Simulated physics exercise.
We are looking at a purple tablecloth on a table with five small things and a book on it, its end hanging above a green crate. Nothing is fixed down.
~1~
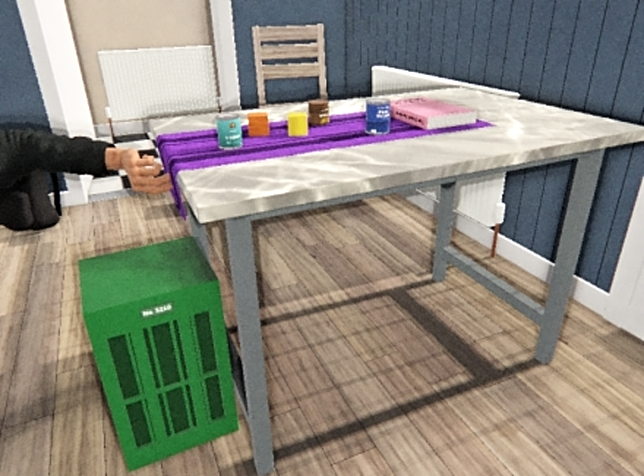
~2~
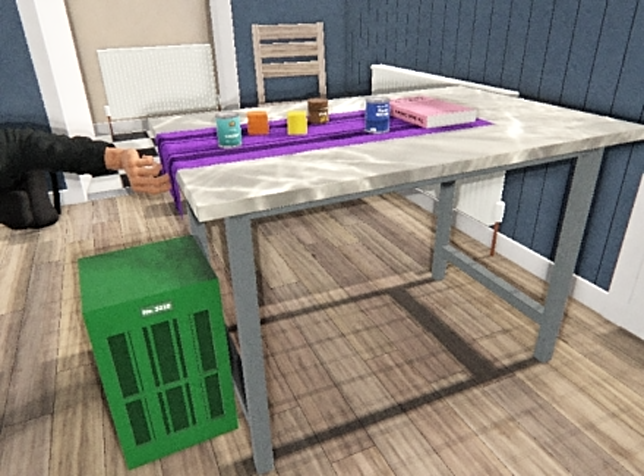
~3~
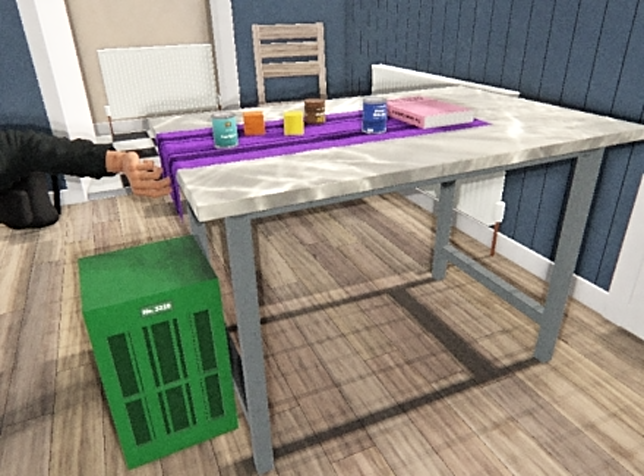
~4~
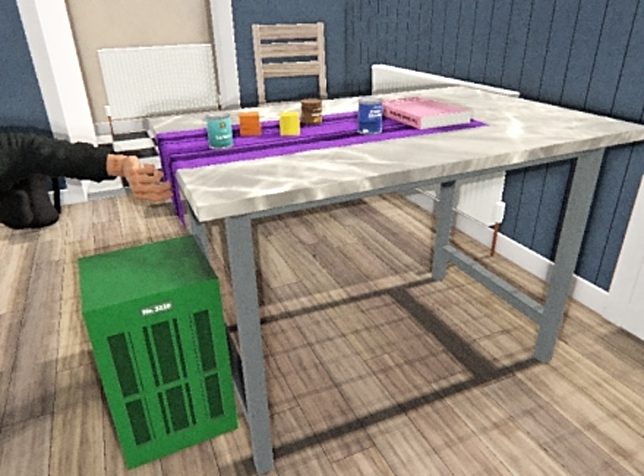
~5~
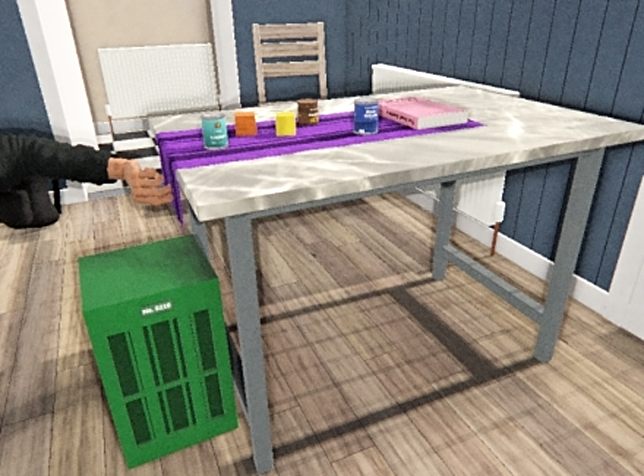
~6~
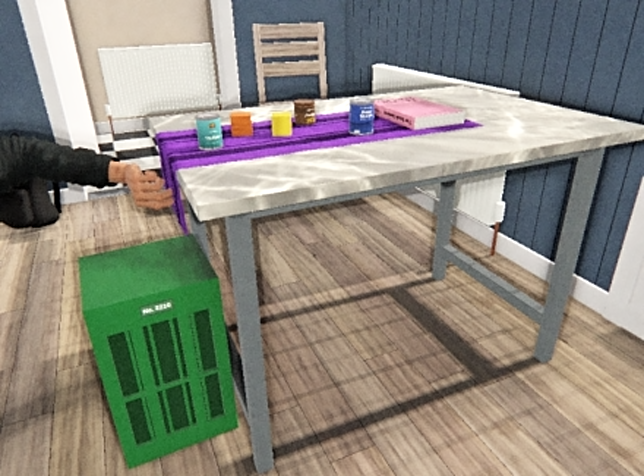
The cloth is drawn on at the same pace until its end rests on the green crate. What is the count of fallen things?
The table loses one.
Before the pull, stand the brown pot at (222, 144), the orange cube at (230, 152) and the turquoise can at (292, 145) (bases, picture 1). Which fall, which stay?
The brown pot tumbles off; the orange cube comes down; the turquoise can holds on.
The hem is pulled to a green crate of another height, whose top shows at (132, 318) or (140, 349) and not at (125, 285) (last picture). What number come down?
It would be 2 and 3.
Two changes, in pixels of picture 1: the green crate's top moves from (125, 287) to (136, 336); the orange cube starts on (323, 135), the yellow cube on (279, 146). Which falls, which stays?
The orange cube does not fall; the yellow cube tumbles off.
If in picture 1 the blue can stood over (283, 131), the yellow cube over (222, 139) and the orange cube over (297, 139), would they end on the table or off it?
The blue can keeps its place on top; the yellow cube falls; the orange cube stays on.
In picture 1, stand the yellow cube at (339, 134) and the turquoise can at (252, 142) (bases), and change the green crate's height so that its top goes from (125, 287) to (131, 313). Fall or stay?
The yellow cube stays on, the turquoise can comes down.
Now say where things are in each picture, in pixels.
The first picture shows hem (186, 221); turquoise can (228, 116); orange cube (257, 114); yellow cube (297, 114); brown pot (318, 101); blue can (378, 100); top of the crate (125, 287).
The second picture shows hem (184, 220); turquoise can (227, 114).
The third picture shows hem (184, 224); orange cube (253, 113).
The fourth picture shows hem (186, 229); yellow cube (289, 114); top of the crate (124, 286).
The fifth picture shows hem (184, 233); brown pot (308, 101).
The sixth picture shows hem (188, 236); turquoise can (207, 116); orange cube (241, 114); yellow cube (281, 114); brown pot (304, 101); blue can (362, 100).
Soon after, hem near (176, 223); all still up.
After that, hem near (179, 244); all still up.
And then, hem on the crate; turquoise can gone.
In the end, hem on the crate; turquoise can gone. The count of fallen things is one.
